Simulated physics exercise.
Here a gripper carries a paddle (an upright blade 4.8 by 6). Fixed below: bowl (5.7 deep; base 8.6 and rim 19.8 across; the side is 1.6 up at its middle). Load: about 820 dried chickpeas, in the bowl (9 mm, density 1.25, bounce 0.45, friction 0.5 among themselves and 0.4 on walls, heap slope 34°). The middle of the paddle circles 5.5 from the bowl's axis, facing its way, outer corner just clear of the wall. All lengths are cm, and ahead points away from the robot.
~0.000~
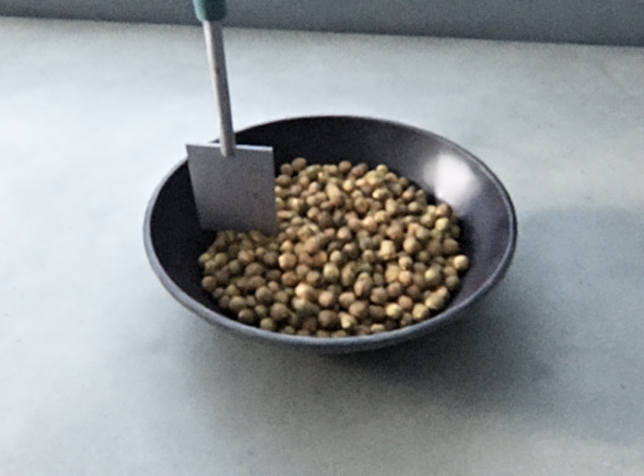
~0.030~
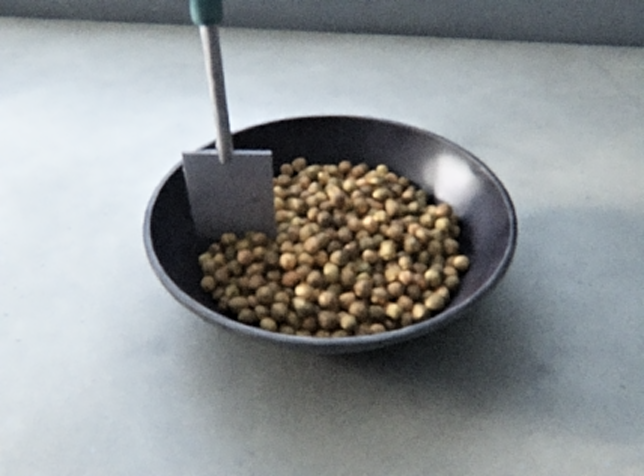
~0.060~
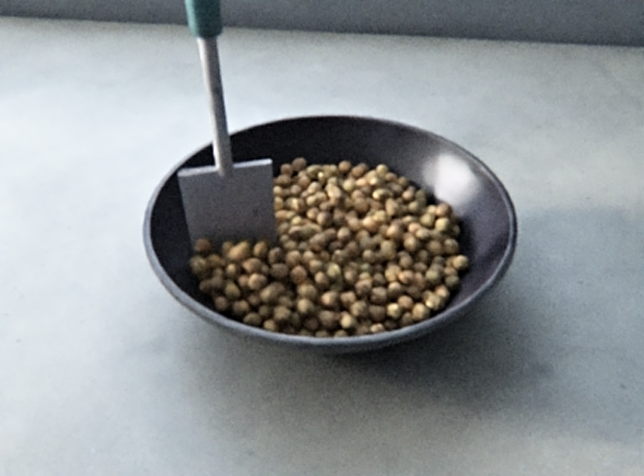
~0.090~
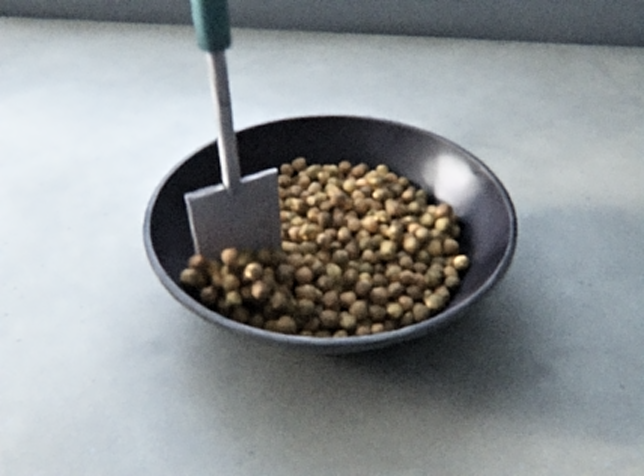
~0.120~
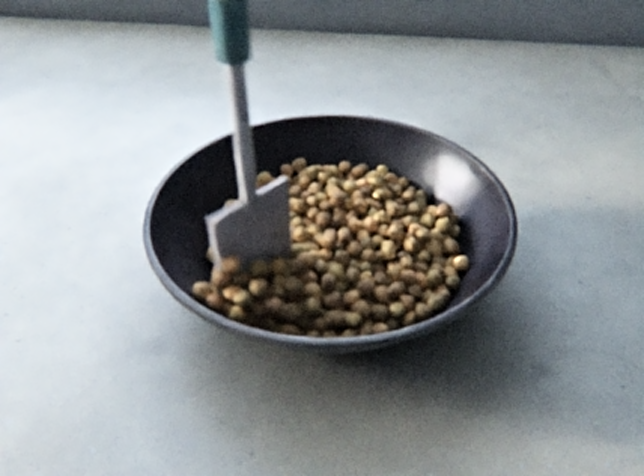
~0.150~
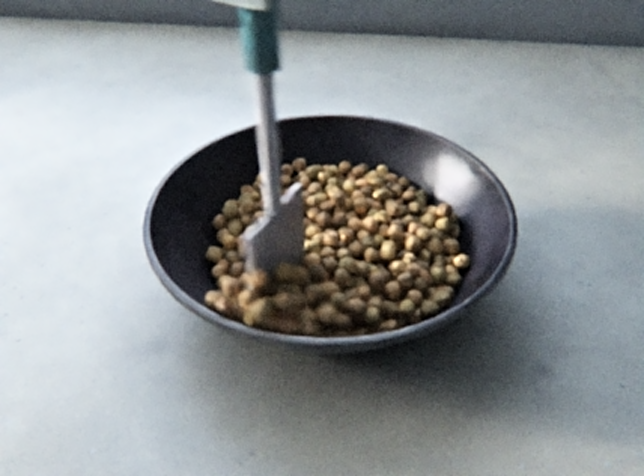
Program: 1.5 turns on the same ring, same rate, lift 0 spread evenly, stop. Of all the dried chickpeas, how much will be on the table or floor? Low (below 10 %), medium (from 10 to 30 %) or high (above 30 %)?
On the table or floor the share is medium, from 10 to 30 %.
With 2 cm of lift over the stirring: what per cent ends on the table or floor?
About 5 per cent.
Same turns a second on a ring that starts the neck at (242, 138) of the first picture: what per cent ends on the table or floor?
About 25 per cent.
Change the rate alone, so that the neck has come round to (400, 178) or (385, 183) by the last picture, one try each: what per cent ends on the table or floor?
About 35 and 35 per cent.
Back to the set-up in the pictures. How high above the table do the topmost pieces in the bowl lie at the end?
About 6.0 cm.
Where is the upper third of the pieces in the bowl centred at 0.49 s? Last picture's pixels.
Around (339, 171).
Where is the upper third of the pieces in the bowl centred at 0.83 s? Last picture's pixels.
Near (334, 288).
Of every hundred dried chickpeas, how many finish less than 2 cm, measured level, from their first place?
Some 45 per cent.
By 0.49 s, 254° round, highest piece 9 above the table; 778 in the bowl, 35 on the table or floor, 12 in flight or on the tool.
By 0.83 s, 77° round, highest piece 8 above the table; 698 in the bowl, 114 on the table or floor, 13 in flight or on the tool.
By 1.20 s, 180° round, highest piece 6 above the table; 658 in the bowl, 167 on the table or floor.
By 1.90 s, 180° round, highest piece 6 above the table; 658 in the bowl, 167 on the table or floor.
Final count, 658 in the bowl, 167 on the table or floor. That is 20 % on the table or floor.
